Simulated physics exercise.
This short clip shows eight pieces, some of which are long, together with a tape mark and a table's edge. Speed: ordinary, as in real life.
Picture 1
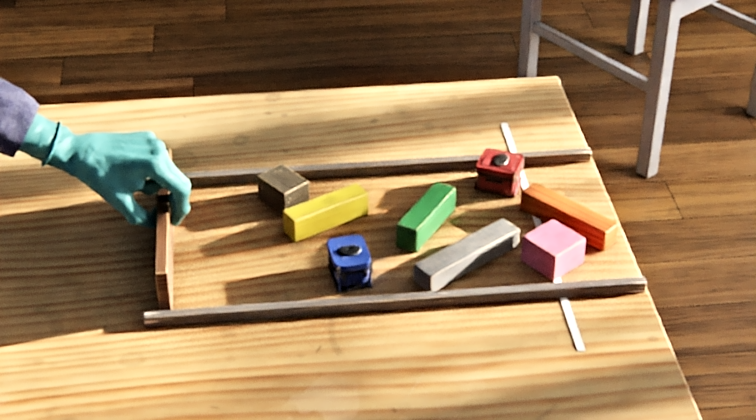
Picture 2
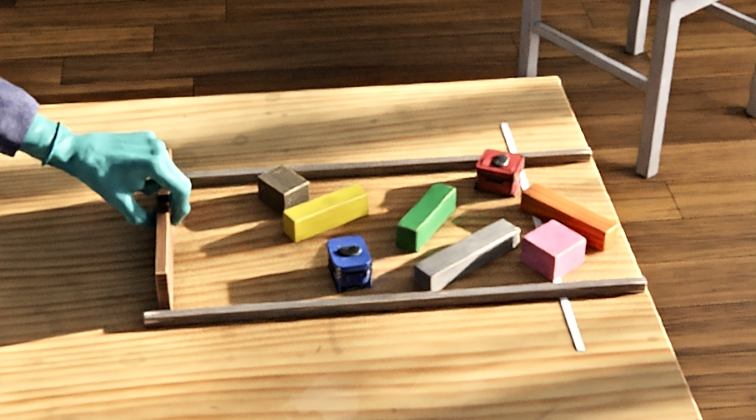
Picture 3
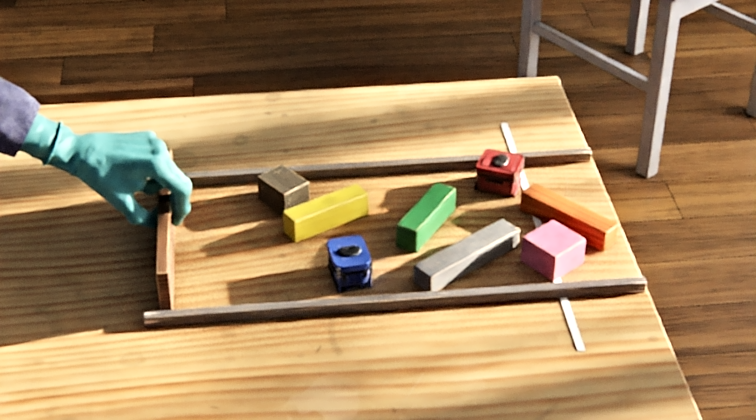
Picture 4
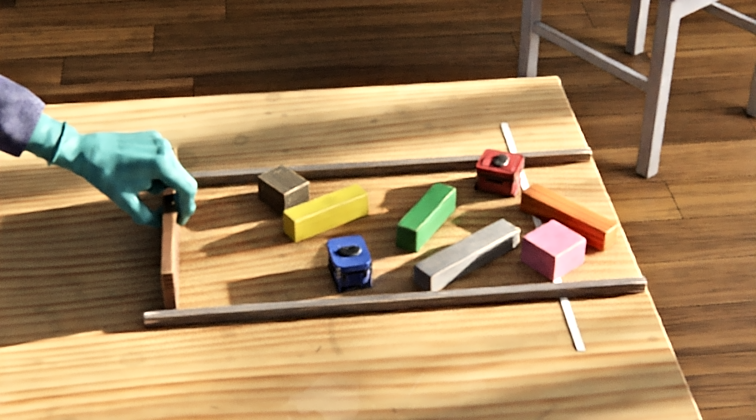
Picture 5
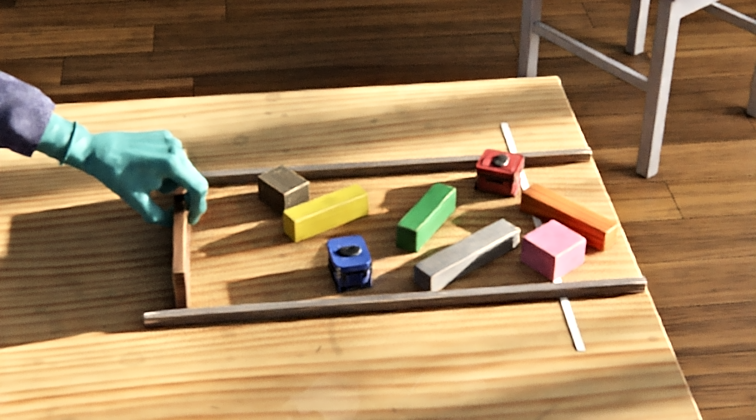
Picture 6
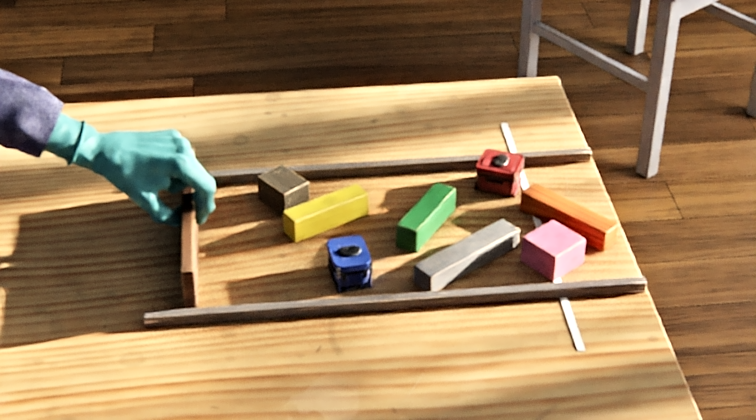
On a wooden table, a gloved hand slides a board slightly right toward scattered colored blocks.
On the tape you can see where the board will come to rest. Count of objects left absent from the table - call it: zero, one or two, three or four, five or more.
My call is one or two.
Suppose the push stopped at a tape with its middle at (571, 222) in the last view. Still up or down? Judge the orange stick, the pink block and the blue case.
The orange stick is gone. The pink block is gone. The blue case is still there.
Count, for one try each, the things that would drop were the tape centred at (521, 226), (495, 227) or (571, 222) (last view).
Tallies in the order given: 0, 0, 4.
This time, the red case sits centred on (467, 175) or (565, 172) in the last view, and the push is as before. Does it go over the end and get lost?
Red case - first try is safe, second try is safe.
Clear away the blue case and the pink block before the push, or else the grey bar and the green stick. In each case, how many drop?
The answer is 1 and then 0.
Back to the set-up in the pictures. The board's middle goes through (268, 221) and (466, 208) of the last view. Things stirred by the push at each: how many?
Moved so far: 1, later 8.
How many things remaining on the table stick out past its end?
That'd be 1.
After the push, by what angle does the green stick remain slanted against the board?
I'd estimate about 35 degrees.
A little later, none off yet; orange stick at rest near (568, 216); pink block at rest near (553, 250); red case at rest near (499, 173).
When it is over, the number that fall off is one or two; down, pink block and orange stick.
